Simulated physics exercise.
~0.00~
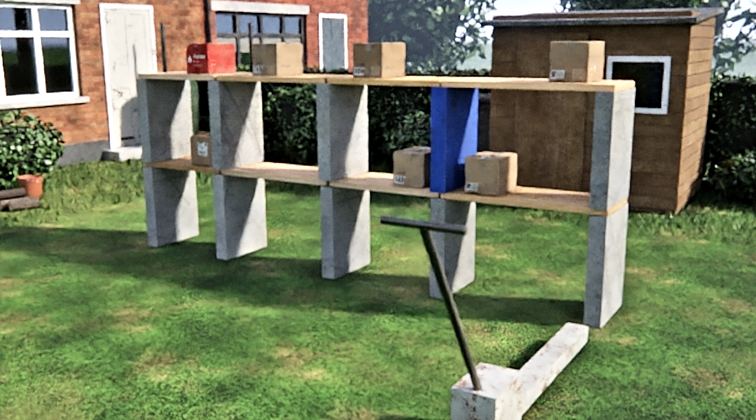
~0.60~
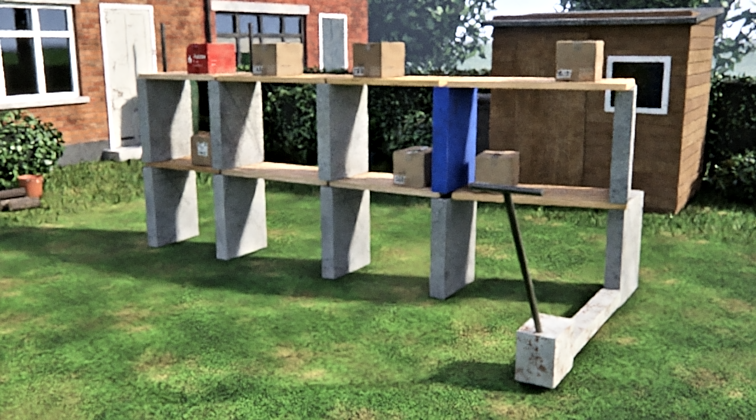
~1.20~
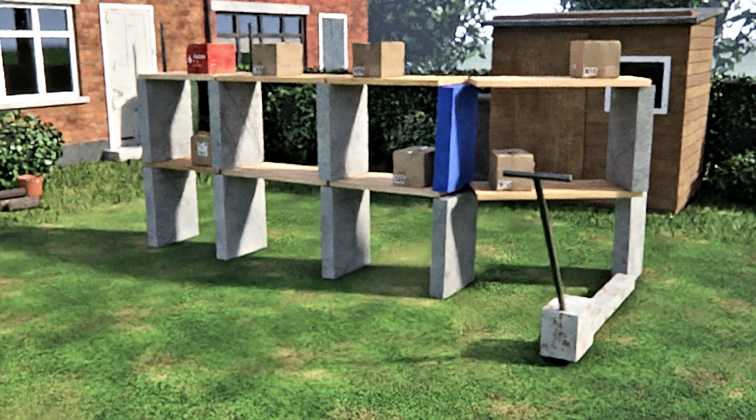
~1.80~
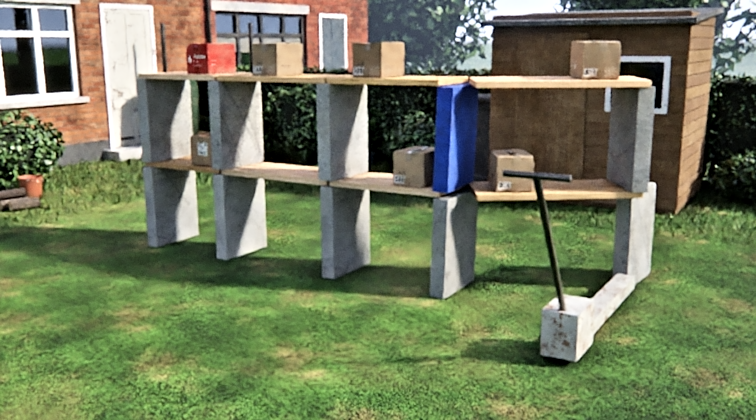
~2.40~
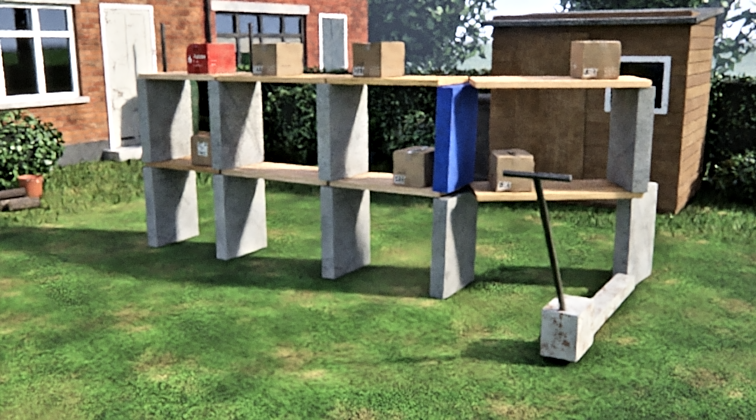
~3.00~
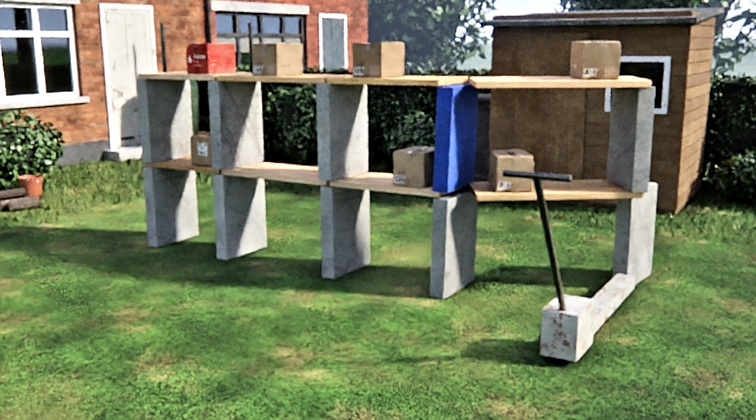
Back garden with a makeshift block-and-board rack, a low jack sliding in and nudging the right end before stopping, everything still standing.
